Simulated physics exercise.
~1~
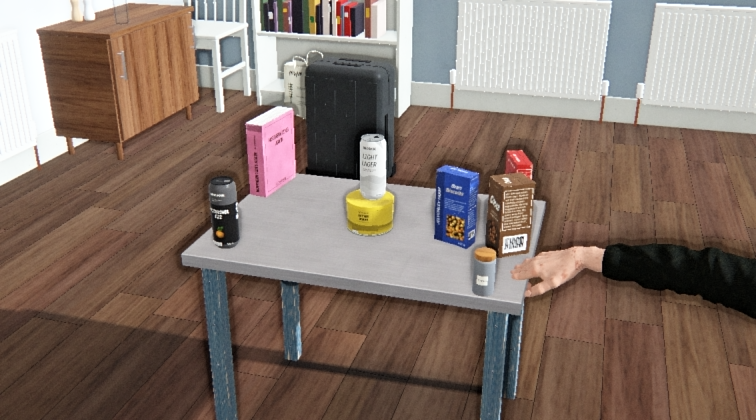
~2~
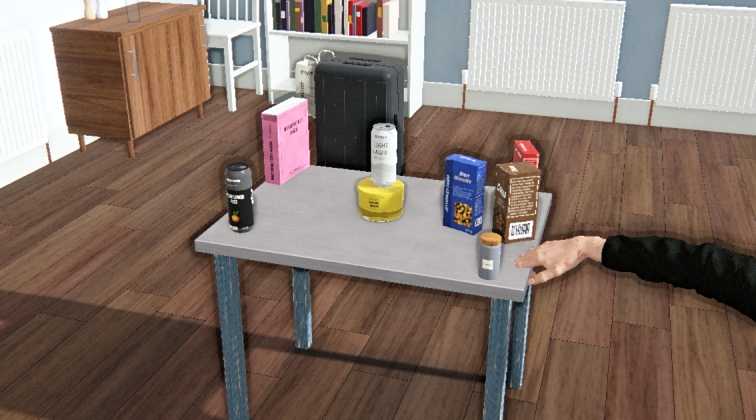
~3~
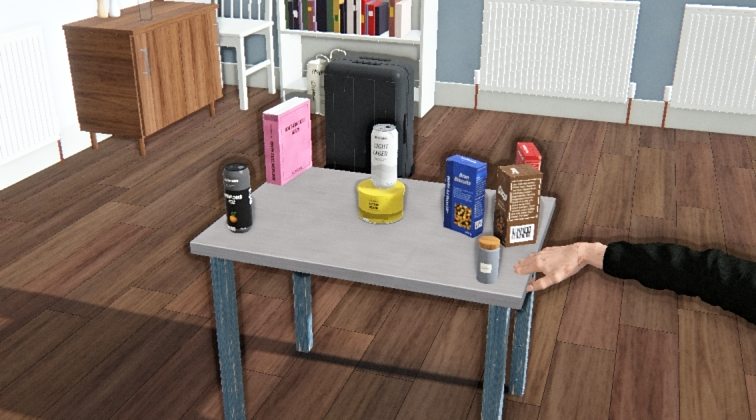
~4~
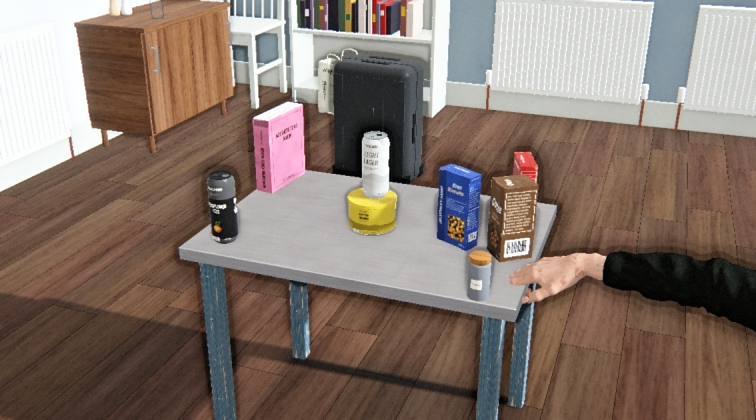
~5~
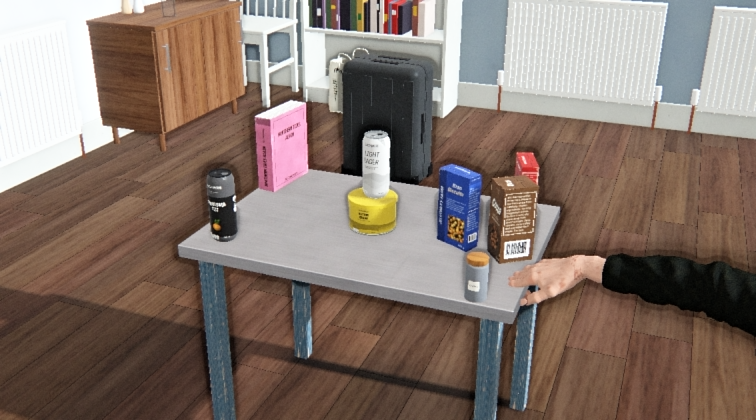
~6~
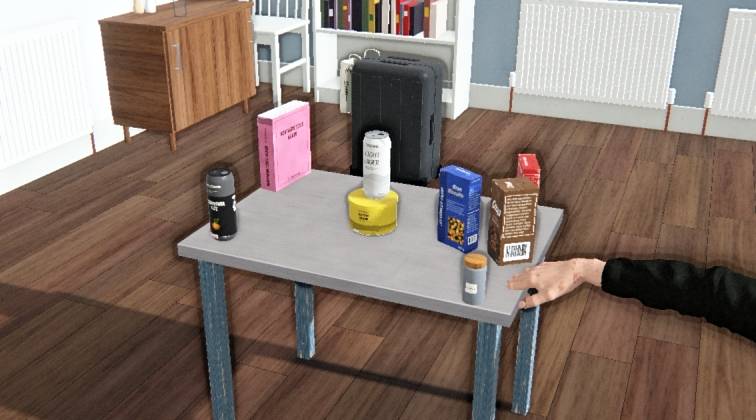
In a room, a hand shifts a small laden table, and everything stays upright.
